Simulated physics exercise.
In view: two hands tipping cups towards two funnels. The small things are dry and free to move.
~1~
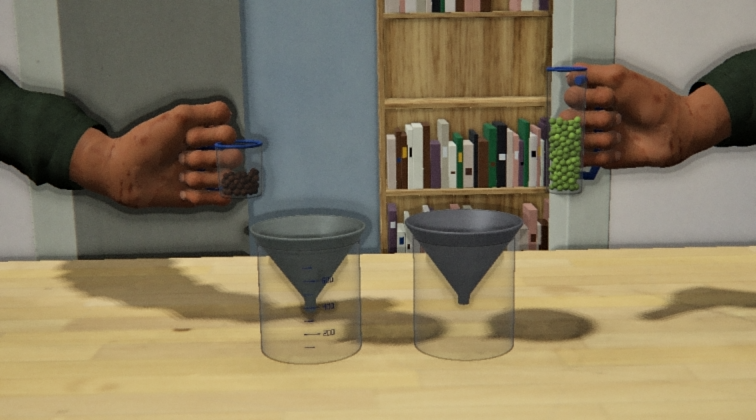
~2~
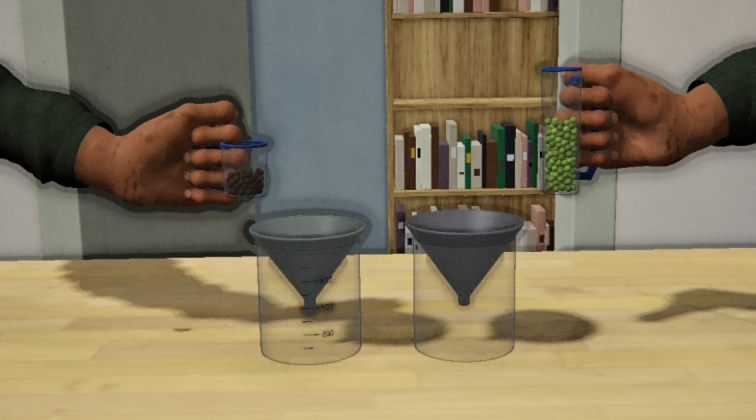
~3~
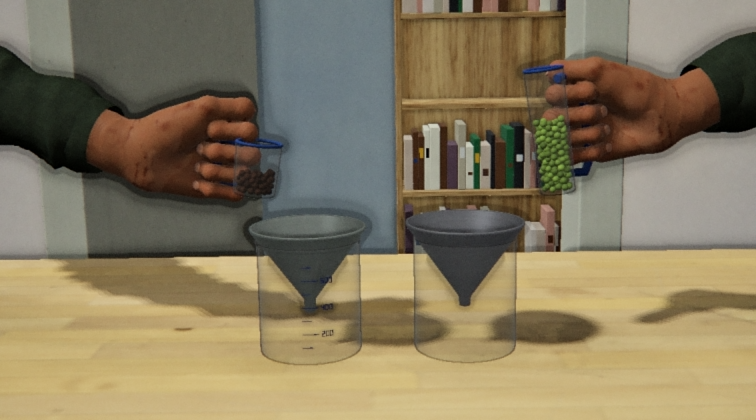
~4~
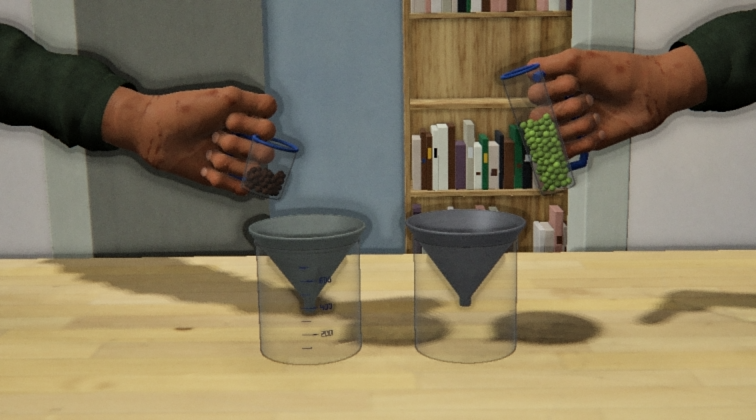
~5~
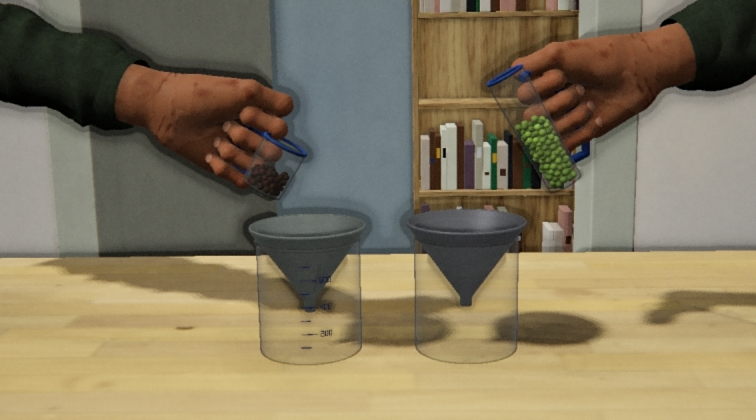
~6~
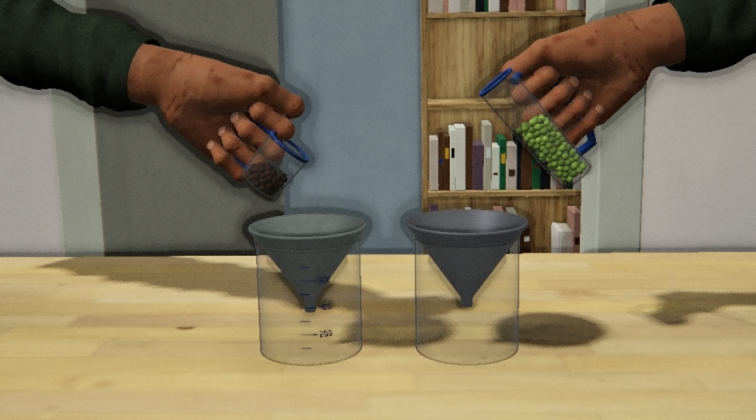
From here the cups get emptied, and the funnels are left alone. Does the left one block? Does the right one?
In the end the left one clogs, and the right one clogs.
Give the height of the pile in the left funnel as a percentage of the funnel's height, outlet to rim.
Roughly 55 in a hundred.
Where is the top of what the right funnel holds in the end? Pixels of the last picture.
Around (449, 256).
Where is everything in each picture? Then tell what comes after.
Left funnel at (308, 236), outlet at (311, 311), about one piece wide; left cup at (240, 170), holding allspice berries; right funnel at (464, 230), outlet at (464, 304), about one piece wide; right cup at (565, 131), holding dried peas, in the first picture.
Left cup at (245, 169), upright; right cup at (561, 131), upright, in the second picture.
Left cup at (257, 168), tipped 8°; right cup at (551, 131), tipped 8°, in the third picture.
Left cup at (268, 168), tipped 19°; right cup at (539, 131), tipped 19°, in the fourth picture.
Left cup at (274, 167), tipped 30°; right cup at (535, 130), tipped 30°, in the fifth picture.
Left funnel at (308, 235), outlet at (310, 312); left cup at (274, 167), tipped 40°; right funnel at (467, 230), outlet at (467, 306); right cup at (536, 130), tipped 40°, in the sixth picture.
Then, 0.24 s past the last view, left, all still in the cup; right, all still in the cup.
Then, 0.56 s past the last view, left, all still in the cup; right, all still in the cup.
Then, 0.89 s past the last view, left, about two thirds still in the cup, about a third in or over the funnel; right, nearly all still in the cup, a stray few in or over the funnel.
Finally, left, all stuck in the funnel, none down in the jar; right, nearly all stuck in the funnel, a stray few down in the jar.
